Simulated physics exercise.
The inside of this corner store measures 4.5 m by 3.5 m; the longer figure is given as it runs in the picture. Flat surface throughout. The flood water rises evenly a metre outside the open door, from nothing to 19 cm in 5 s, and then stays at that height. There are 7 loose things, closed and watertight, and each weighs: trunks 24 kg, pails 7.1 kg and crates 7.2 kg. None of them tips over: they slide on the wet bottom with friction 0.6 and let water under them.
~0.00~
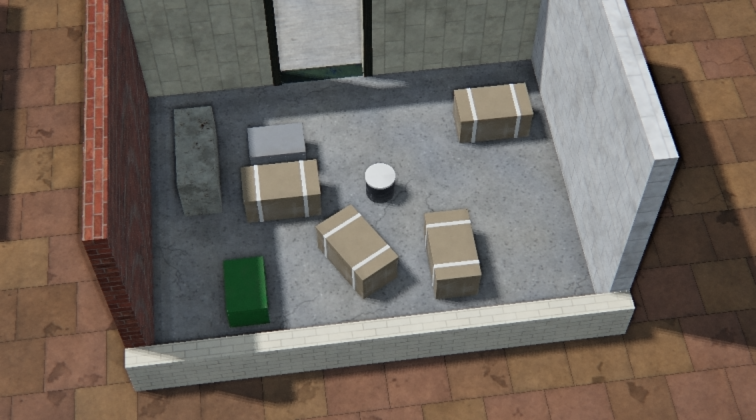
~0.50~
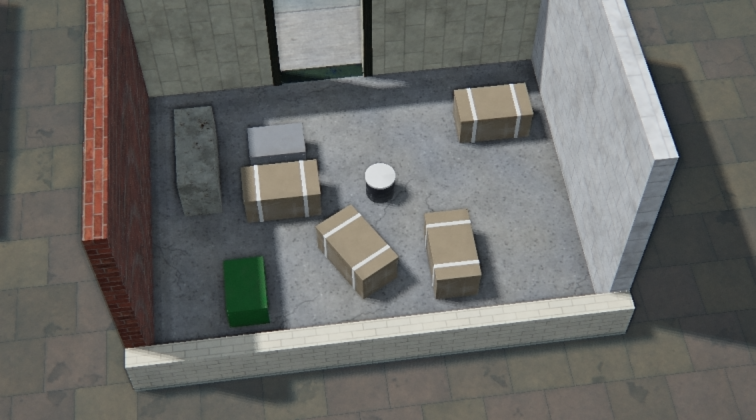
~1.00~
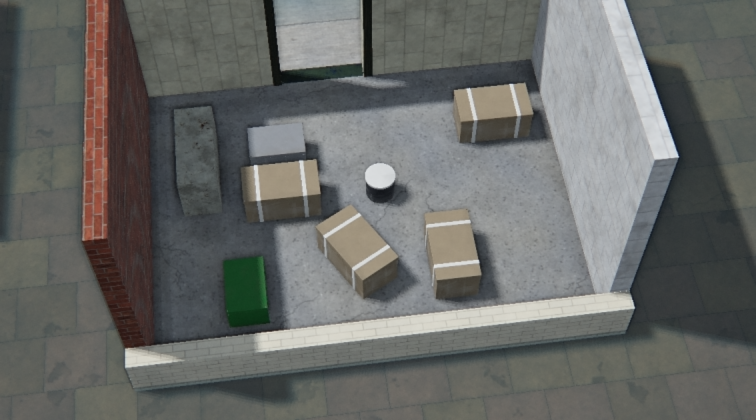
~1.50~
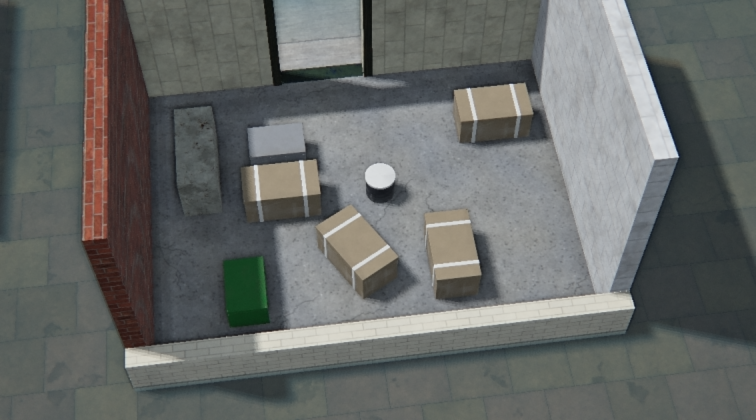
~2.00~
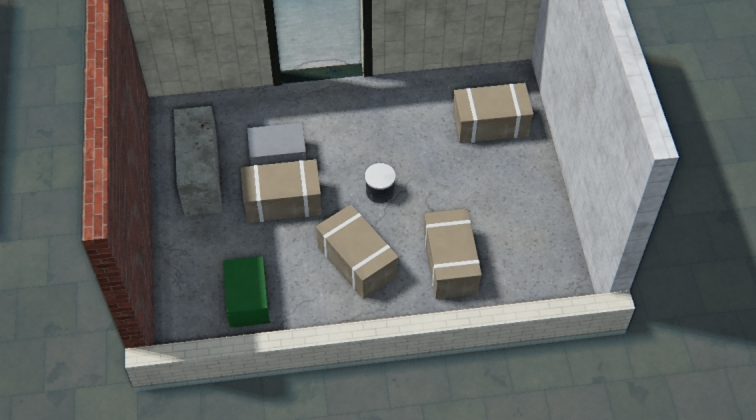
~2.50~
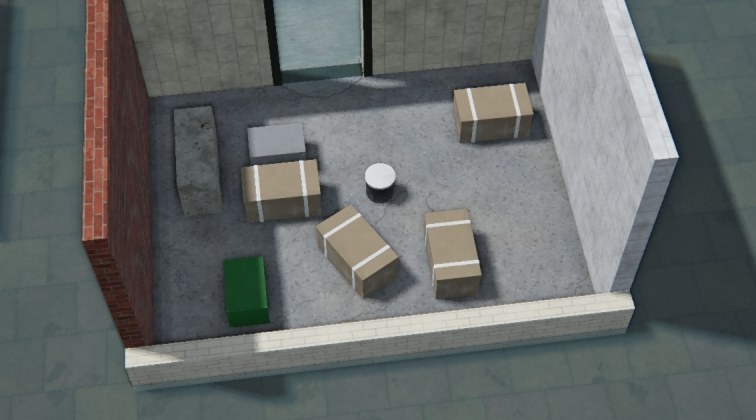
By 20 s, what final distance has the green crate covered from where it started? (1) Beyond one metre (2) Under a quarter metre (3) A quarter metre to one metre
3.
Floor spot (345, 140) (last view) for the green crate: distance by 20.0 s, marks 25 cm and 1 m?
Answer: It covers a big distance.
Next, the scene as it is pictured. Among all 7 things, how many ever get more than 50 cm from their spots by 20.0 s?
Tally: 7.
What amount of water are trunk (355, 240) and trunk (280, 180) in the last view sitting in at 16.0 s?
First about 13 cm, second about 12 cm.
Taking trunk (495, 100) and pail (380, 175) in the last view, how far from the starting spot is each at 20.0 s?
They sit 120 cm and 200 cm away, in the order given.
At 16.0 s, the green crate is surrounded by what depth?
Depth: About 13 cm.
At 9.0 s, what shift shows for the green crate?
30 cm, give or take.
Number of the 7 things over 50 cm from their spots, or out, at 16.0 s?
6 of them.
After 4.0 s the green crate is near (245, 284), 0.0 m from its start, aground; 0 afloat.
After 9.0 s the green crate is near (225, 303), 0.3 m from its start, afloat; 2 afloat.
After 16.0 s the green crate is near (238, 309), 0.3 m from its start, afloat; 7 afloat.
After 20.0 s the green crate is near (178, 300), 0.7 m from its start, afloat; 7 afloat.
